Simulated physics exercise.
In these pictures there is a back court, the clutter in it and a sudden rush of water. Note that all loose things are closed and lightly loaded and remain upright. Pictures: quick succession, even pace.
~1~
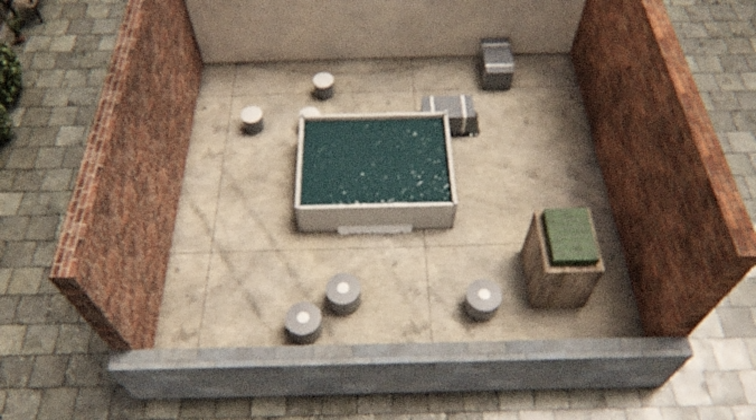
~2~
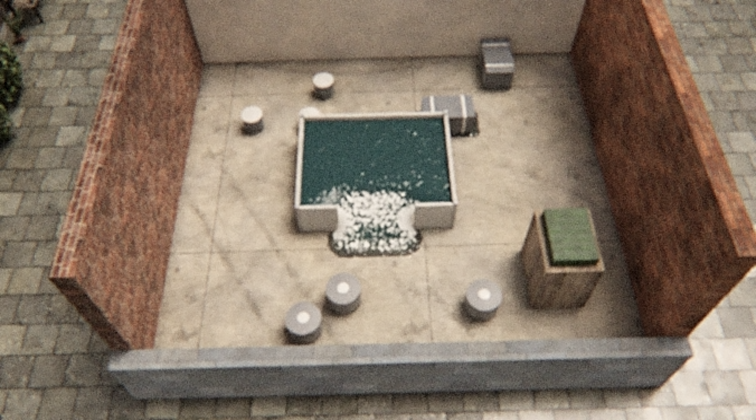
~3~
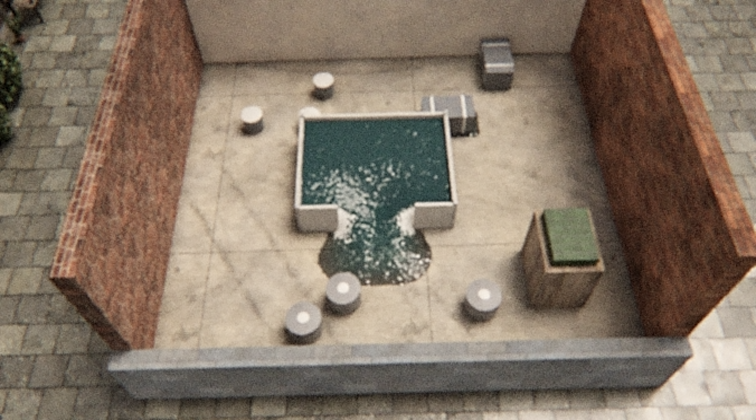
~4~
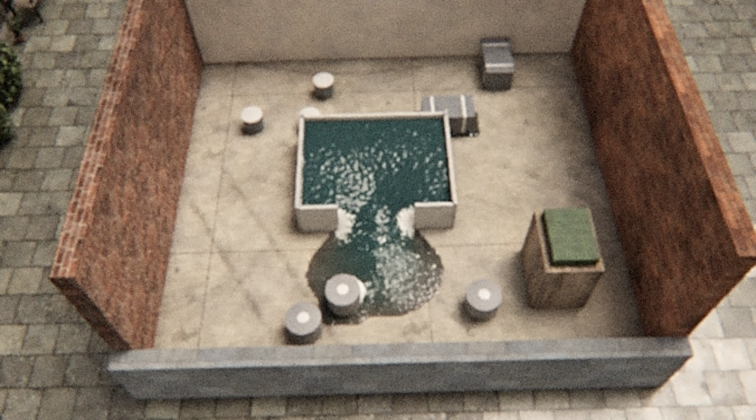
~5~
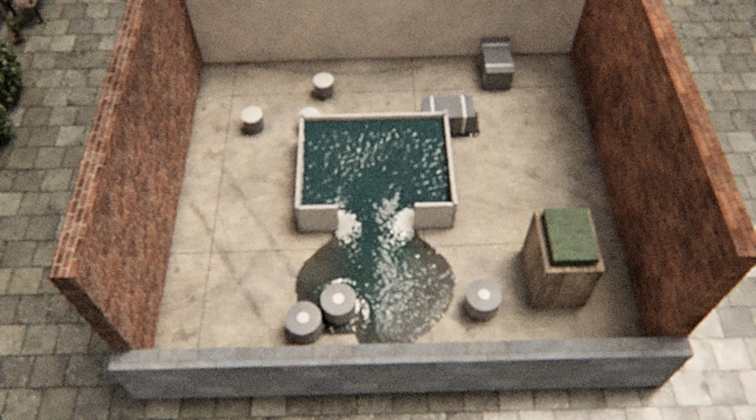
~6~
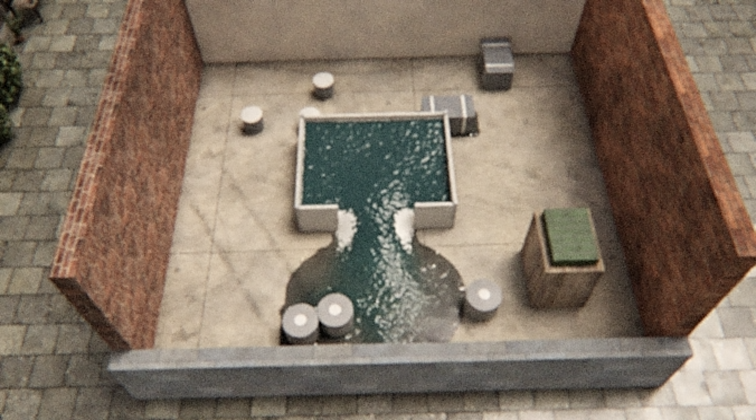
A walled back court with a pale concrete floor, brick sides and a low grey front wall is seen from a high, fixed viewpoint. Dark green water fills a pale square tank near the middle, with small grey tubs around it, grey blocks behind and a green-topped wooden box at right. Water bursts through the tank's front, spreads forward across the floor, and nudges one front-left tub toward its neighbour.
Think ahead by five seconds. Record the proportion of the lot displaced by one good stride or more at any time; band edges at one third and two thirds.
The part that gets shoved well aside lies in the middle band.
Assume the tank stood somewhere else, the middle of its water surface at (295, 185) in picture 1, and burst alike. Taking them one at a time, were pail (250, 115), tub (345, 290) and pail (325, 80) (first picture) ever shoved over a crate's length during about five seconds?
Item one not displaced far, item two travelled far enough, item three not displaced far.
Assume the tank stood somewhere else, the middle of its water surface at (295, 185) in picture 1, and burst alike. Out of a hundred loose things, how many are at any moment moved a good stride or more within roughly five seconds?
I reckon around 40 percent of them.
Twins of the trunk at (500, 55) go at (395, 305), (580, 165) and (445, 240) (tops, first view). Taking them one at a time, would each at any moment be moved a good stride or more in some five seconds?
So, in order, the copies go a long way, nowhere much, nowhere much.
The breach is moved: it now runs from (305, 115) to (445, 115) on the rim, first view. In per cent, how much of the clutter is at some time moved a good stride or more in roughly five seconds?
Around 60 in a hundred.
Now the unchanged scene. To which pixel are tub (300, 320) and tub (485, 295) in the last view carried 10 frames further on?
Look for them close to (166, 317) and (515, 291).
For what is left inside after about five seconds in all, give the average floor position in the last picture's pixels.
Around (352, 136).
A moment on, 1 of 8 are well off their spots; 1 afloat.
Next, 2 of 8 are well off their spots; 2 afloat.
Later, 3 of 8 are well off their spots; 0 afloat.
In the end, 3 of 8 are well off their spots, and 3 have been at some point; 0 afloat.
